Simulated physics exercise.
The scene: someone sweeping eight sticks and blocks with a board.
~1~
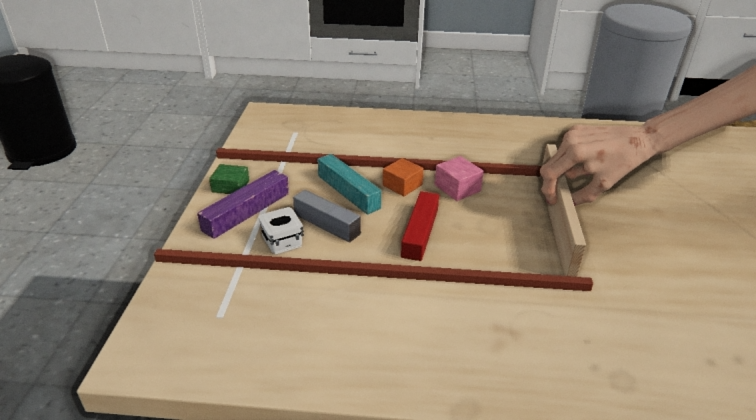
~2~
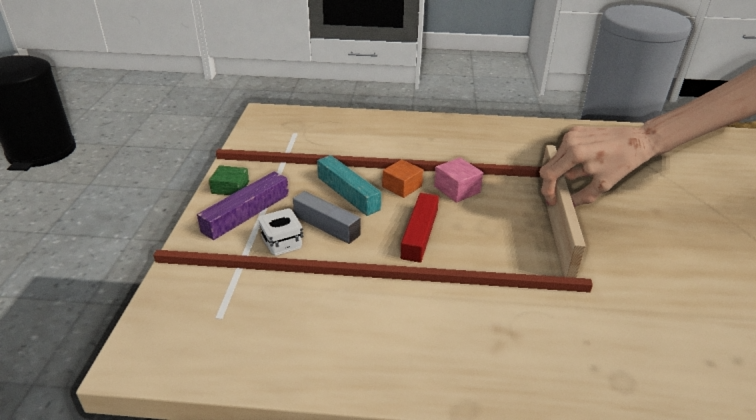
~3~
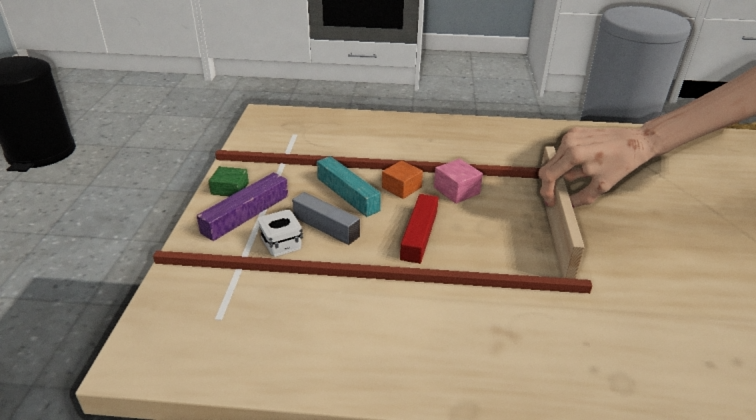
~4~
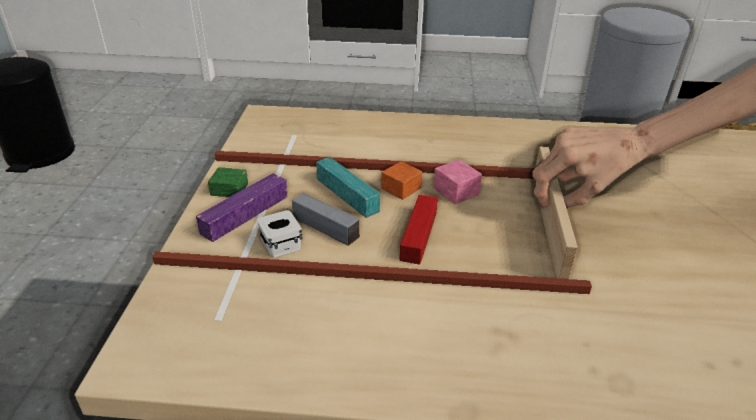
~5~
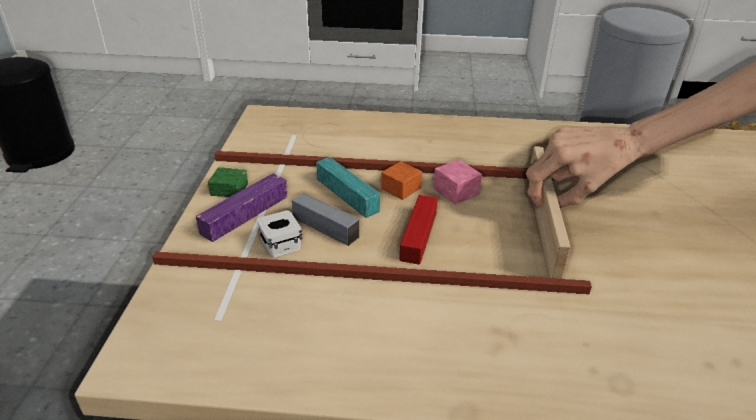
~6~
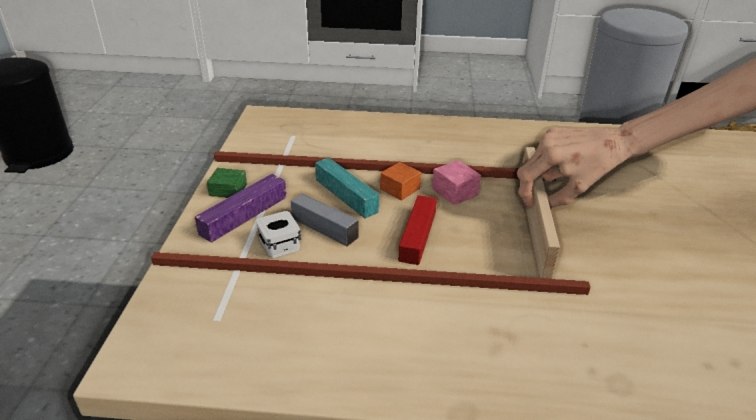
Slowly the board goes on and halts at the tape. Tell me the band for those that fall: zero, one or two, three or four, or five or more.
The number that fall off is one or two.
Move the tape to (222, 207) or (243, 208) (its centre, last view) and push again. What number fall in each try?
Try by try, 6 and 2.
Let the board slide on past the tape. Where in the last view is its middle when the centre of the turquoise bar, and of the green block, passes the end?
For the turquoise bar at (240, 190), for the green block at (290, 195).
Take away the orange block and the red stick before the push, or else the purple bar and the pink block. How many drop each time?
First 1, then 0.
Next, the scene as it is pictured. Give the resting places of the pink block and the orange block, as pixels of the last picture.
The pink block stops around (262, 164); the orange block around (226, 165).
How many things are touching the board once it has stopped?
That makes 2.
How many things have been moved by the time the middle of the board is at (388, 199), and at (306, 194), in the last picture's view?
4 and 8.
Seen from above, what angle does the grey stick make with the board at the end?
Near 35 degrees.
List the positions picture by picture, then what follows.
Green block (230, 179); purple bar (246, 203); white case (281, 231); board (560, 206); tape (265, 206), in the first frame.
Purple bar (245, 204); red stick (420, 226), in the second frame.
White case (281, 234); turquoise bar (348, 185), in the third frame.
Green block (229, 183); grey stick (325, 219), in the fourth frame.
Purple bar (244, 206); board (546, 208), in the fifth frame.
Green block (227, 183); purple bar (243, 207); white case (279, 235); board (537, 208); tape (263, 209), in the sixth frame.
Early on, none off yet; green block at rest near (227, 183); purple bar at rest near (243, 207); white case at rest near (279, 235).
A while later, none off yet; green block moving near (219, 181); purple bar travelled a little near (213, 210); white case travelled about its own width near (244, 239).
Finally, the number that fall off is one or two; lost, purple bar and green block.
